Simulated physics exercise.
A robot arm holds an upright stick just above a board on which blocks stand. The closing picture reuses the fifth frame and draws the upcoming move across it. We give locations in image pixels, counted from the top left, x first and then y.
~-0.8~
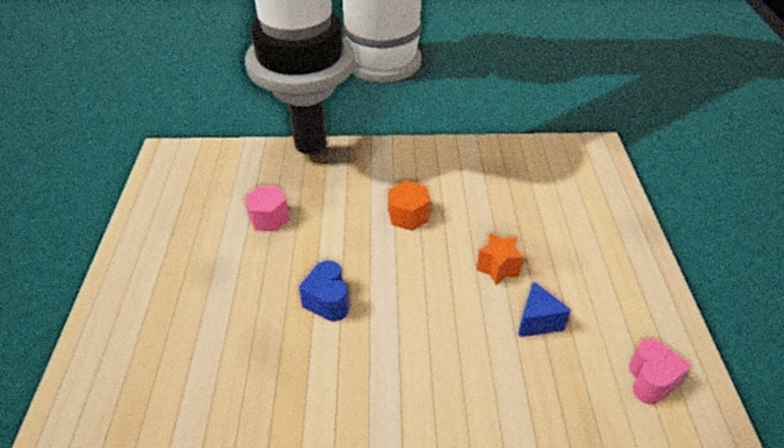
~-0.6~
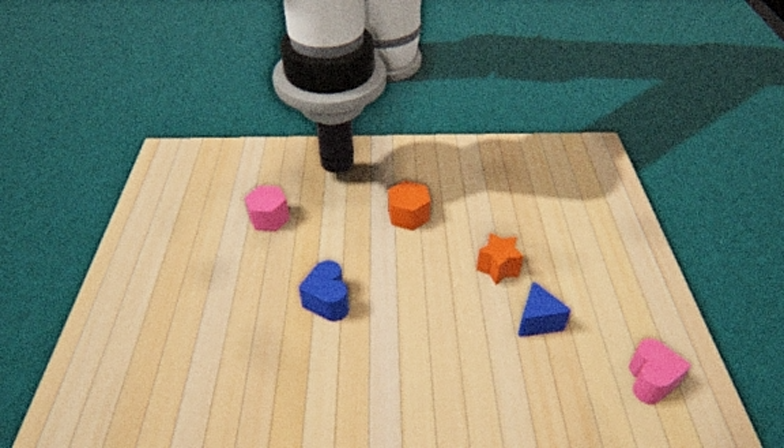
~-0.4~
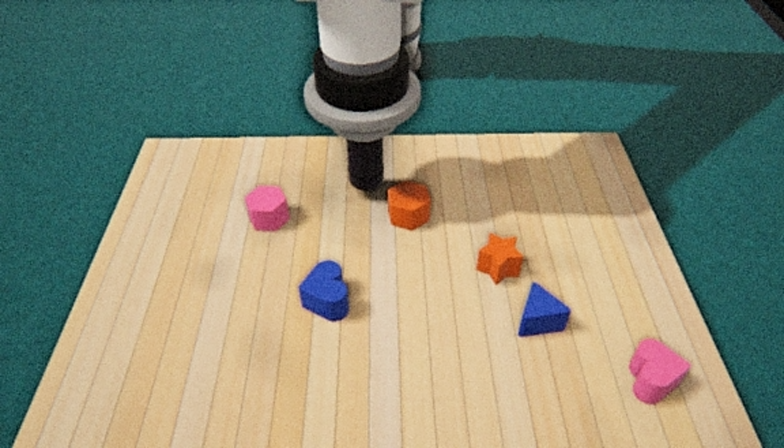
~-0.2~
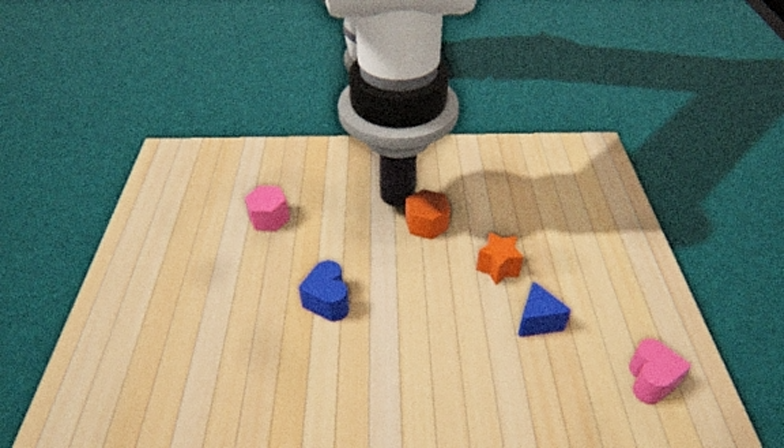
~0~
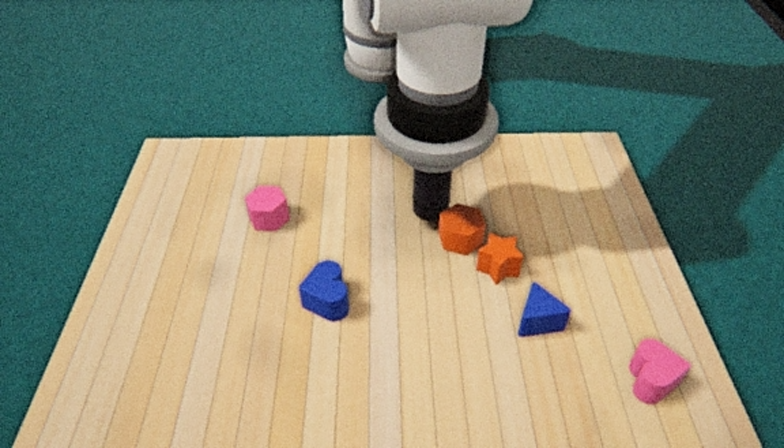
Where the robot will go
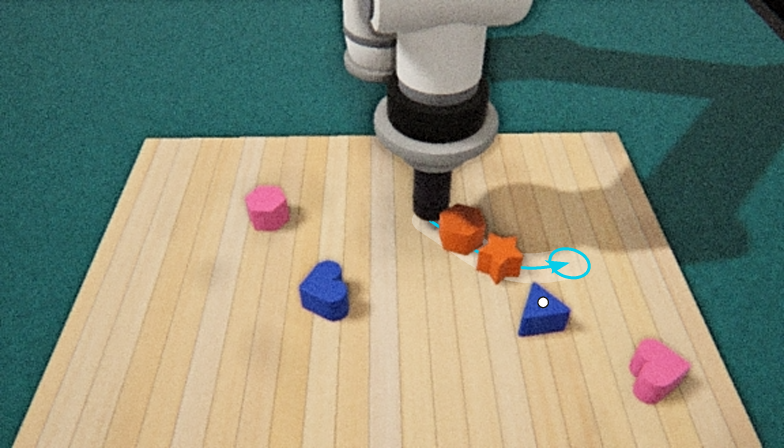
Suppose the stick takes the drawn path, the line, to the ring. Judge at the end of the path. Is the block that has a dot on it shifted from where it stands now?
The answer is yes.
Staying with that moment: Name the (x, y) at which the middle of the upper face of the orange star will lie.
It is at (592, 302).
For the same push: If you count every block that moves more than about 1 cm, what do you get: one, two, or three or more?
The number will come to 3 or more.
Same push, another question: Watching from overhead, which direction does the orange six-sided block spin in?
Viewed from the top, it goes clockwise.
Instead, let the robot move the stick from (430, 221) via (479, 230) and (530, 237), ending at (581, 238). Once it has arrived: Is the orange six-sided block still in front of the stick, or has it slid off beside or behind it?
Expect to find it next to or behind the stick.
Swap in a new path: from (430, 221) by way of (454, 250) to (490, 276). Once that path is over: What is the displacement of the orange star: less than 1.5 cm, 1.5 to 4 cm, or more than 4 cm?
I'd go with over 4 cm for this block.
The drawn path runs from (430, 221) through (469, 246) and (517, 267) to (569, 263); the dot is on the blue three-sided block.
What follows on the original path. One third of the way, stick (471, 236); orange six-sided block (511, 240), turned 25° anticlockwise; orange star (532, 267), turned 40° clockwise.
Two thirds of the way, stick (520, 256); orange six-sided block (563, 263), turned 20° anticlockwise; orange star (580, 294), turned 50° clockwise; blue three-sided block (555, 319), turned 60° clockwise.
At the end, stick (573, 252); orange six-sided block (606, 272), turned 30° clockwise; orange star (592, 302), turned 85° clockwise; blue three-sided block (557, 320), turned 70° clockwise.
